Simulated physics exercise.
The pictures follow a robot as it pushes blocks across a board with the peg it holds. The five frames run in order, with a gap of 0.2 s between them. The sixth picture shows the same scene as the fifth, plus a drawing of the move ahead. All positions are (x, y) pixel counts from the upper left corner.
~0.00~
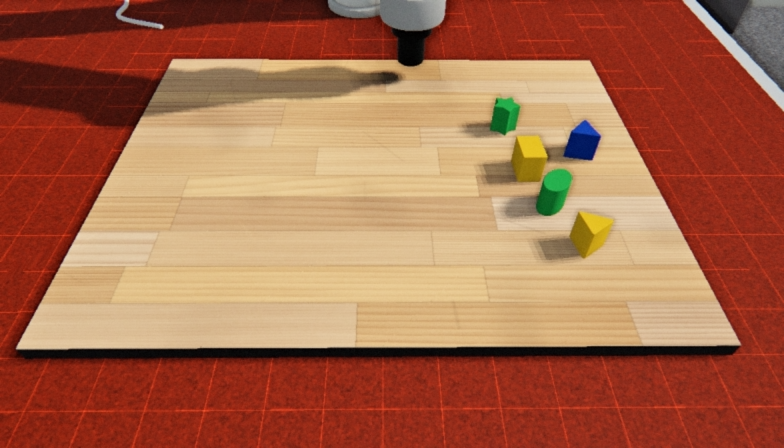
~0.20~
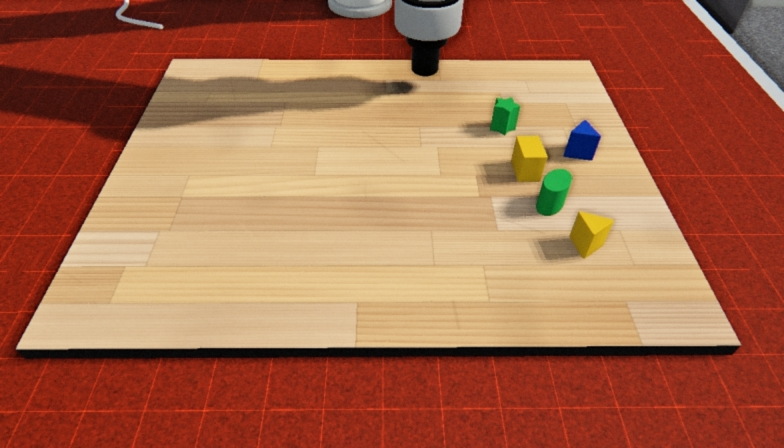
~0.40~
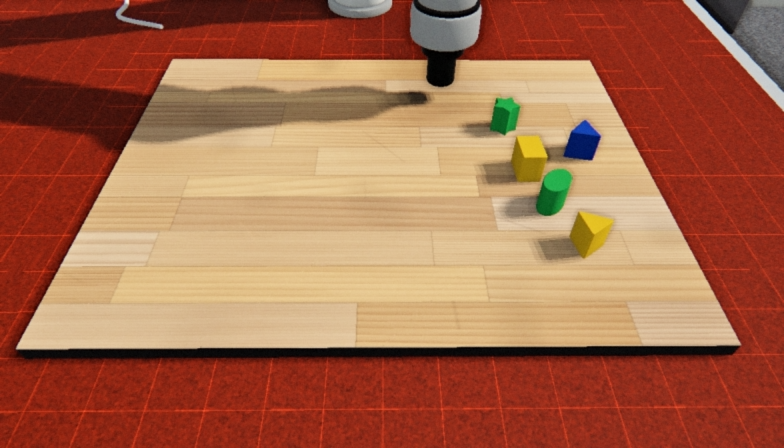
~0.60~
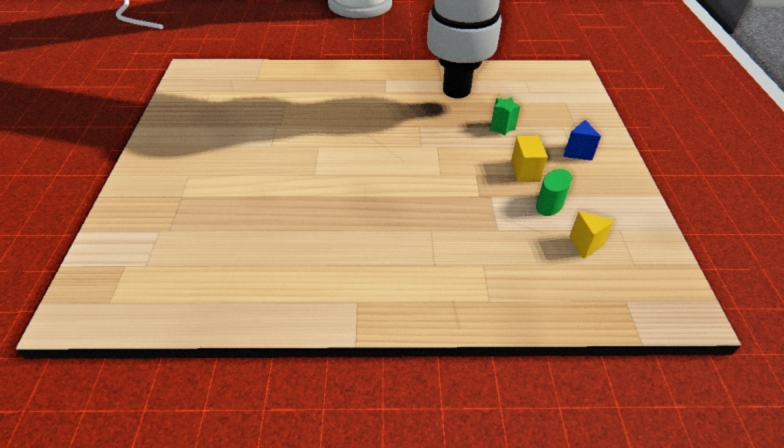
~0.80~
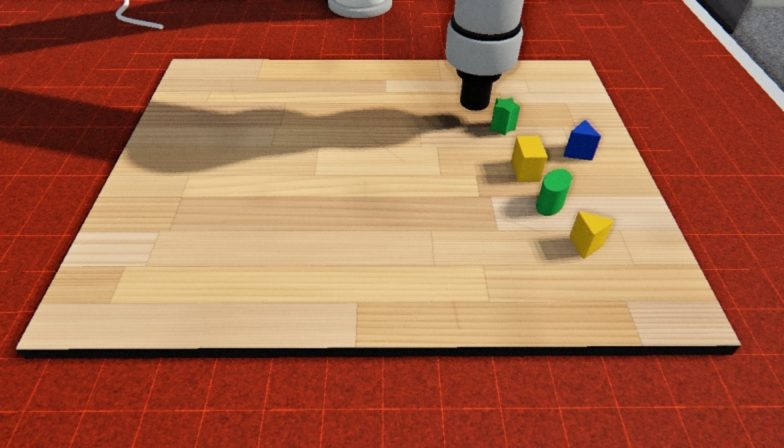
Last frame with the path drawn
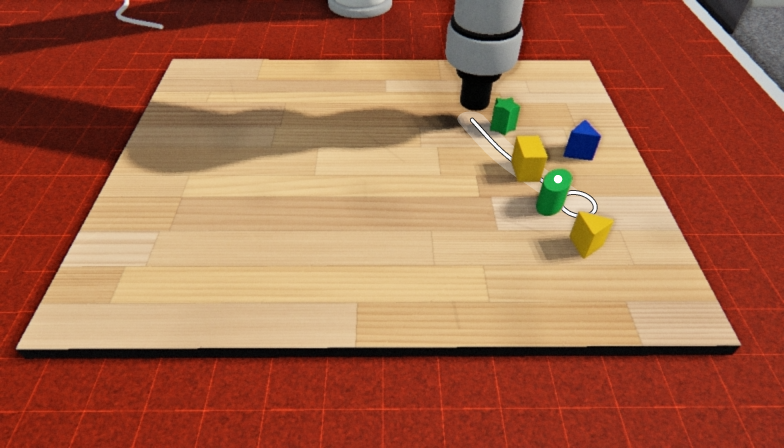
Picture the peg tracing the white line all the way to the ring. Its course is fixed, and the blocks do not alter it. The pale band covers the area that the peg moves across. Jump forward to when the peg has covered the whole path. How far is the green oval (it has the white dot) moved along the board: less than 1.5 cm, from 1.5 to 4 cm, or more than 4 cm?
The displacement of the green oval is 1.5-4 cm.
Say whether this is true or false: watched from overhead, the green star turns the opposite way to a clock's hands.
True - the claim holds.
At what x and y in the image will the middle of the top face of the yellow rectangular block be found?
That would be at about pixel (623, 194).
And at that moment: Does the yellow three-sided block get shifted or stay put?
It gets no push and keeps its place.
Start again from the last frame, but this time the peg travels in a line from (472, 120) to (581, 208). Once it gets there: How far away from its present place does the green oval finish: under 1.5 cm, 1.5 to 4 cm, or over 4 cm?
By the end of the path, it will have gone past 4 cm.
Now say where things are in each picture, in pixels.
The first picture shows tip of the peg at (410, 61), middles of tops, green star at (507, 103), yellow rectangular block at (532, 146), green oval at (558, 179), yellow three-sided block at (595, 221).
The second picture shows peg at (425, 70), nothing pushed.
The third picture shows peg at (440, 81), nothing pushed.
The fourth picture shows peg at (457, 92), nothing pushed.
The fifth picture shows peg at (474, 104), green star at (507, 103), yellow rectangular block at (532, 146), green oval at (558, 179), yellow three-sided block at (595, 221).
The line goes from (472, 120) over (514, 161) to (578, 204); the dot is on the green oval.
What follows on the original path. One third of the way, peg at (501, 132); green star at (514, 107), turned 50° anticlockwise.
Two thirds of the way, peg at (539, 159); green star at (514, 107), turned 50° anticlockwise; yellow rectangular block at (572, 169), turned 15° anticlockwise; green oval at (572, 192), turned 65° clockwise.
At the end, peg at (584, 188); green star at (514, 107), turned 50° anticlockwise; yellow rectangular block at (623, 194), turned 50° anticlockwise; green oval at (574, 196), turned 80° clockwise; yellow three-sided block unmoved.
